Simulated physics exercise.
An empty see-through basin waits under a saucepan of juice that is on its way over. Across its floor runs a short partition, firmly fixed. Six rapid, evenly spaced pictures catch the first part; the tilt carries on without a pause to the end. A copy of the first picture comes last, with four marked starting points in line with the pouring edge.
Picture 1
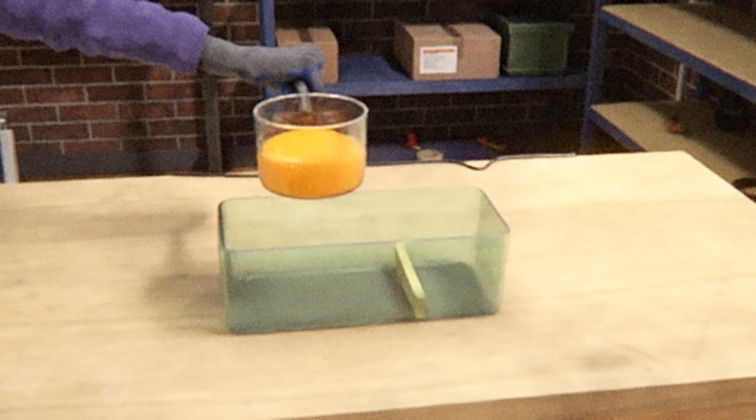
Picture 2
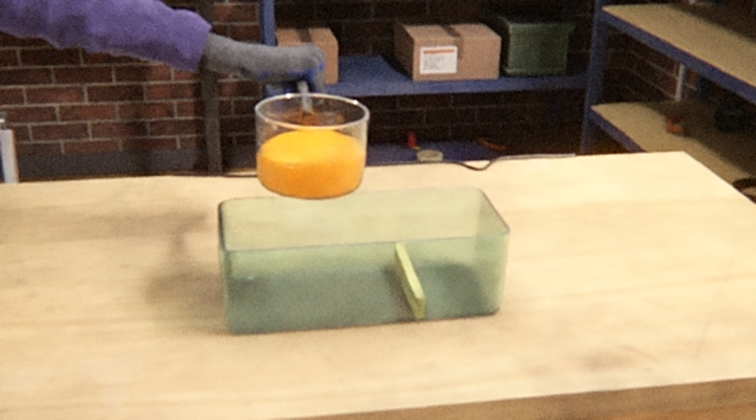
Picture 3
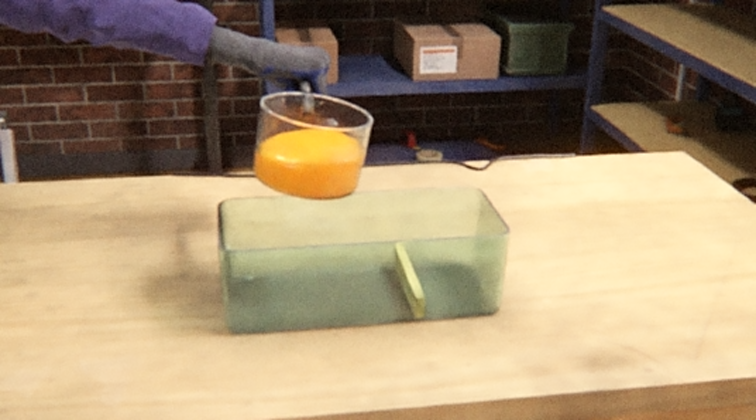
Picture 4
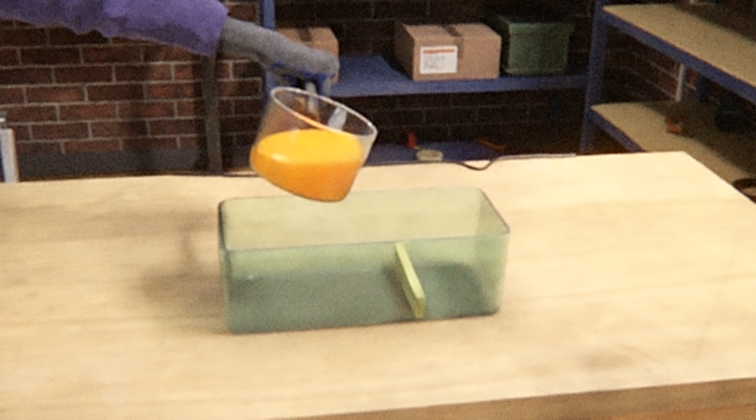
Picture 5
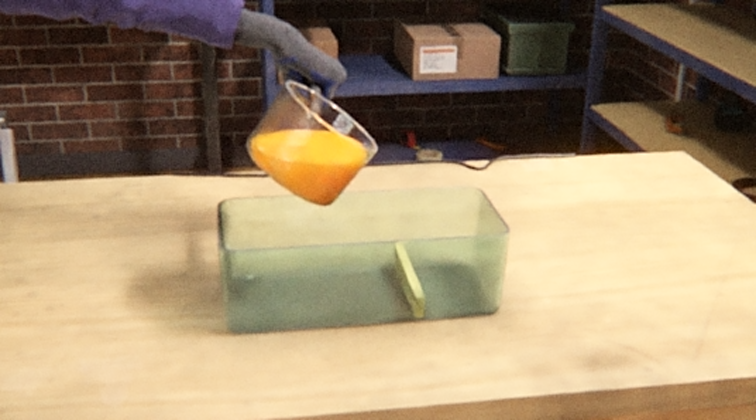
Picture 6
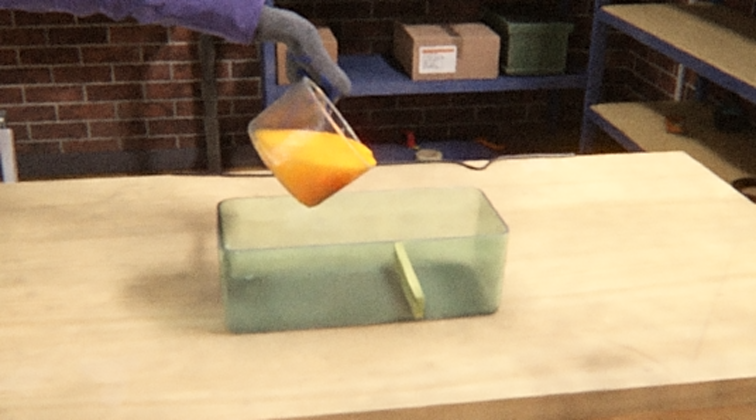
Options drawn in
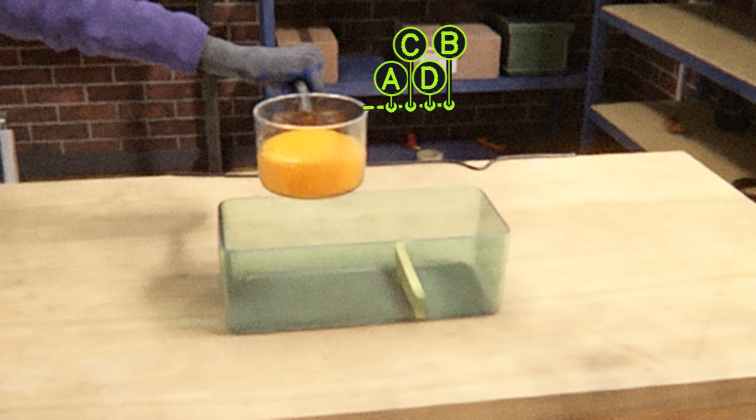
A clear saucepan of bright orange juice is held by a grey-gloved hand in a purple sleeve above a pale wooden table, seen from the front and slightly above. Below it sits an empty, see-through green basin with a short yellow-green partition, before brick walls and blue shelves holding boxes. The hand steadily tips the pan rightward until juice reaches over its lip, while the camera stays still.
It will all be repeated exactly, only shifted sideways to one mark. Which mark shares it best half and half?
A beats the others.
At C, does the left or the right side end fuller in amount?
The right one.
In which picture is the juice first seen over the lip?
Picture 6.
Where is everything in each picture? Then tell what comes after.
In the first picture, upright, lip at (364, 107); basin from (226, 330) to (501, 310); top of the wall at (409, 270); nothing has left yet.
In the second picture, tipped about 3°, lip at (365, 110); nothing has left yet.
In the third picture, tipped about 10°, lip at (369, 117); nothing has left yet.
In the fourth picture, tipped about 22°, lip at (374, 128); nothing has left yet.
In the fifth picture, tipped about 37°, lip at (375, 144); nothing has left yet.
In the sixth picture, tipped about 54°, lip at (371, 161); juice is over the lip, down to (371, 161).
On the marked copy, A at (391, 106); B at (449, 104); C at (410, 106); D at (429, 105).
With A, about 54 % ends left of the wall and 44 % right of it.
With B, about 31 % ends left of the wall and 66 % right of it; 3 % is lost outside.
With C, about 25 % ends left of the wall and 73 % right of it.
With D, about 22 % ends left of the wall and 75 % right of it; 3 % is lost outside.
